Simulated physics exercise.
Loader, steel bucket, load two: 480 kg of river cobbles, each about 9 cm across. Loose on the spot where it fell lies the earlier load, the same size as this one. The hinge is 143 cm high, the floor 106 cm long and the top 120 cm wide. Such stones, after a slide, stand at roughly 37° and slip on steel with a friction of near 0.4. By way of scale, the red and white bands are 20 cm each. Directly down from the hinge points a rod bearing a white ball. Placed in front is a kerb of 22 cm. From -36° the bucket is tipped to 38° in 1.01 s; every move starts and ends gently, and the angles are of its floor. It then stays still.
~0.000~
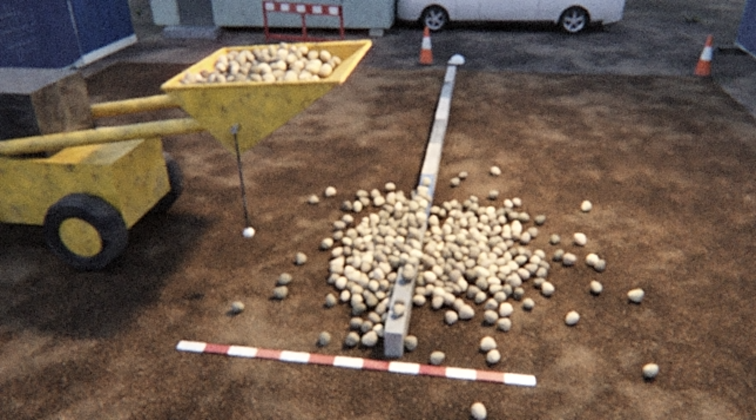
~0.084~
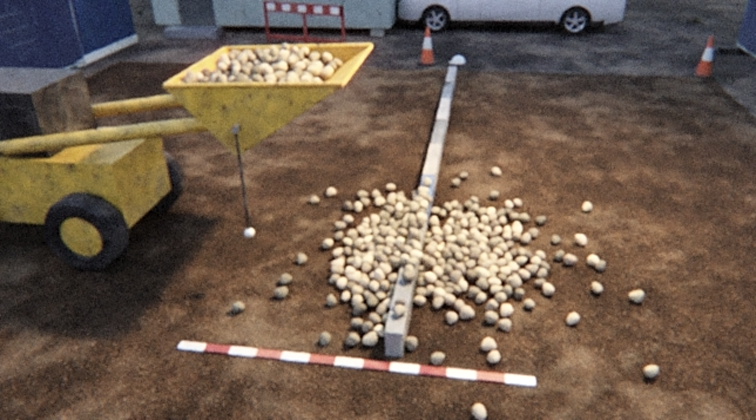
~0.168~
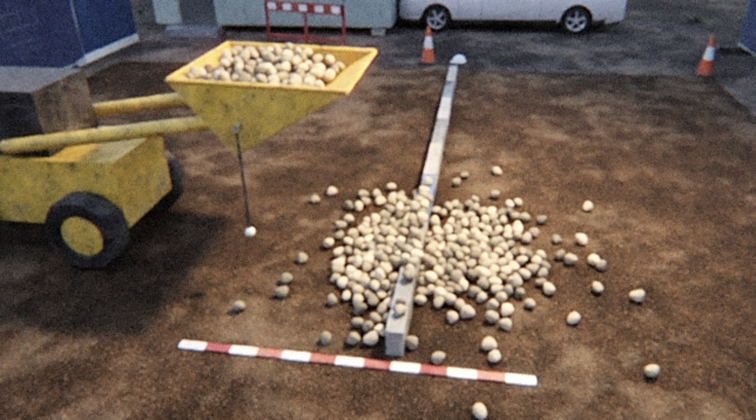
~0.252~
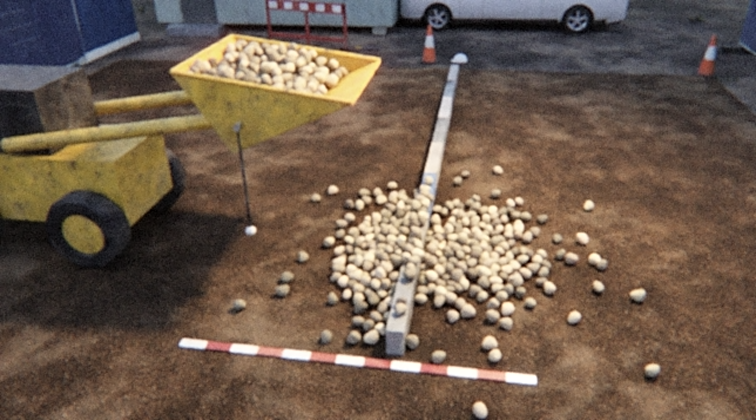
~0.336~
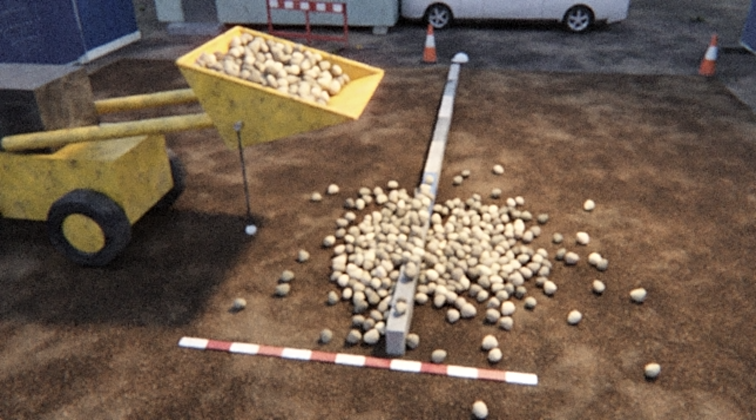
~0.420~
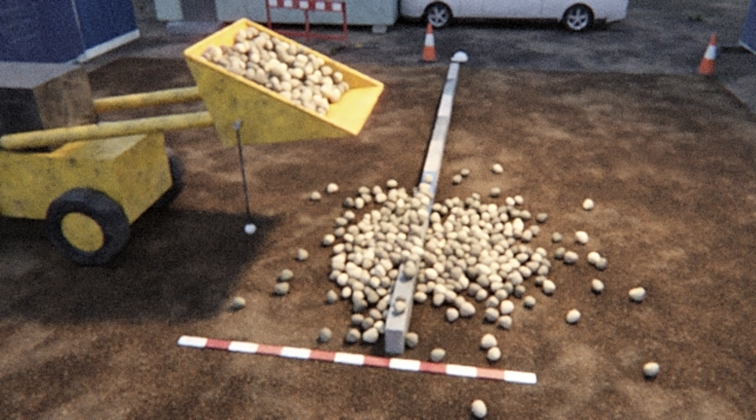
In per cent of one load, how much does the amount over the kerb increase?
About 22 per cent.
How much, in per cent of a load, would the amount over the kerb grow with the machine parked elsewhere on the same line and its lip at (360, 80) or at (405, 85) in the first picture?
The first position would add some 40 per cent, the second some 95.
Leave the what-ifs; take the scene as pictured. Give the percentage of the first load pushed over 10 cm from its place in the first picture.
About 10 %.
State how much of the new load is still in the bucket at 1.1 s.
Around 80 in a hundred.
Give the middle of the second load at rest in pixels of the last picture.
Middle: Approx. (382, 239) px.
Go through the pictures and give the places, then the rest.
In the first frame, the bucket is at -36°, its lip at (341, 81); the top of the load is at (288, 54). The earlier load is highest near (416, 222), 29 cm above ground level, 51 % on this side of the kerb, 48 % over the kerb.
In the second frame, the bucket is at -35°, its lip at (343, 84); the top of the load is at (289, 55); the stones move at 0.1 m/s on average.
In the third frame, lip at (347, 92), floor tilted -31°, highest stones at (259, 56); the stones move at 0.3 m/s on average.
In the fourth frame, the bucket is at -24°, its lip at (352, 103); the top of the load is at (237, 52); the stones move at 0.4 m/s on average.
In the fifth frame, lip at (356, 118), floor tilted -17°, highest stones at (242, 46); the stones move at 0.4 m/s on average.
In the sixth frame, lip at (356, 134), floor tilted -8°, highest stones at (246, 41); the stones move at 0.5 m/s on average.
After 0.8 s the floor is at 27°; in per cent of one load, 100 in the bucket, 51 on this side of the kerb, 48 over the kerb; the foremost stones are at (600, 267).
After 1.1 s the floor is at 38°; in per cent of one load, 78 in the bucket, 73 on this side of the kerb, 48 over the kerb; the foremost stones are at (600, 267).
After 1.5 s the floor is at 38°; in per cent of one load, 24 in the bucket, 122 on this side of the kerb, 54 over the kerb; the foremost stones are at (600, 267).
After 4.2 s the floor is at 38°; in per cent of one load, 0 in the bucket, 130 on this side of the kerb, 70 over the kerb; the foremost stones are at (604, 265). Net gain over the kerb, 22.
